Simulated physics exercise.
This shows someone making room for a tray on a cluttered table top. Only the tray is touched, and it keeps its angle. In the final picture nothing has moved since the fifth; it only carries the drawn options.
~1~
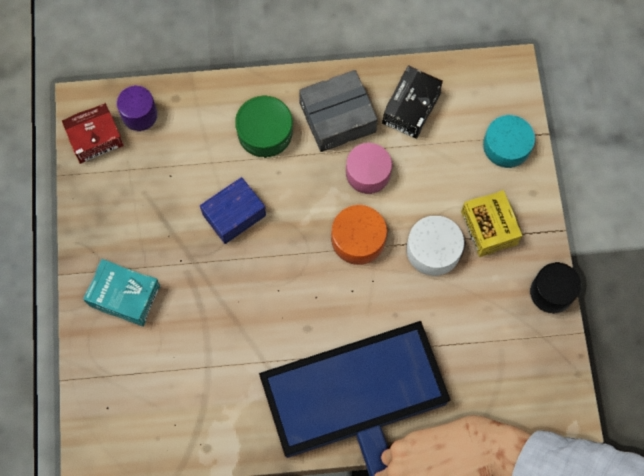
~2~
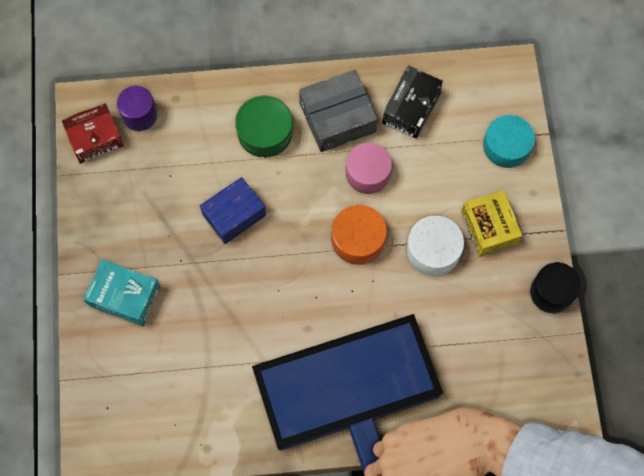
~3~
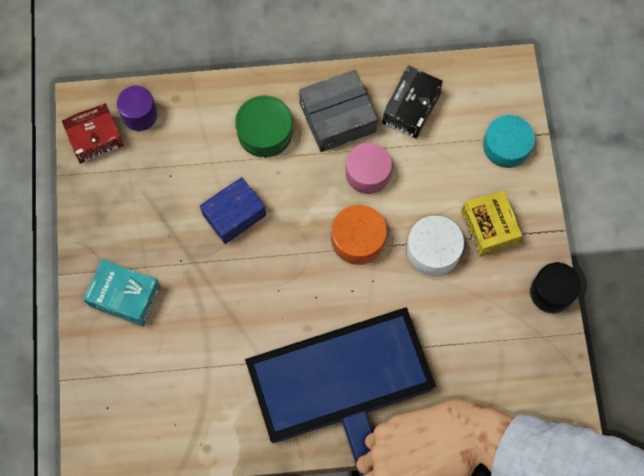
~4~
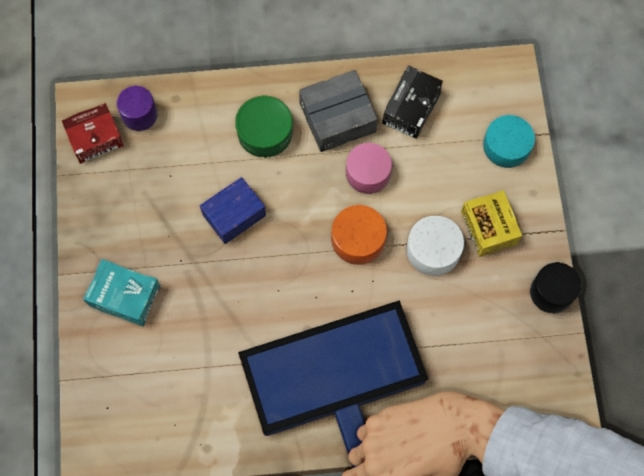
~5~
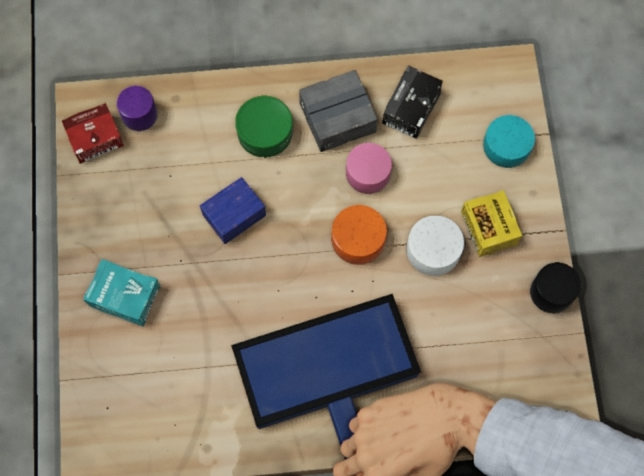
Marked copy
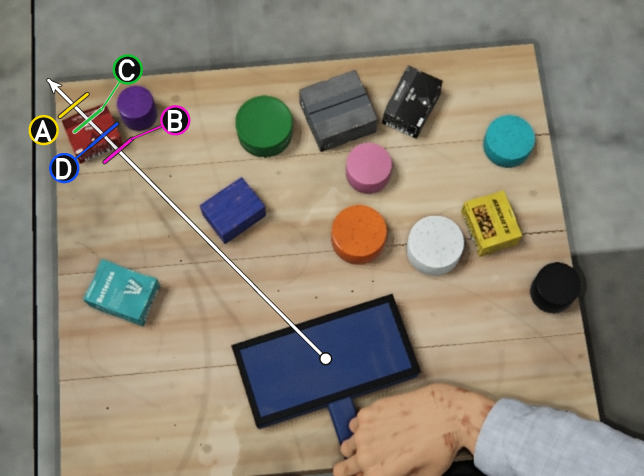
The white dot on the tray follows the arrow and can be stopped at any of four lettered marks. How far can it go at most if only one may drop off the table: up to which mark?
D is the last mark within the limit.
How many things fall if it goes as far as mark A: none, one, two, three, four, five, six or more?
In all, three.
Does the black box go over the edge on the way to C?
By then, no.
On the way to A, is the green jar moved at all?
No.
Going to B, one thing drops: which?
The purple pot goes over.
On the marked copy, A at (74, 105); B at (118, 150); C at (89, 120); D at (103, 135); the arrow from (326, 359) to (49, 80); the white dot at (326, 359).
With D. Early on, tray (243, 278); orange pot (356, 225); black pot (555, 288).
Further on, tray (164, 199); turquoise box (74, 283); blue block (169, 139).
At the end, tray (105, 140); purple pot over the edge; red packet (60, 98); one fallen.
As for the rest, A drops three; B is within the limit but short; C drops three.
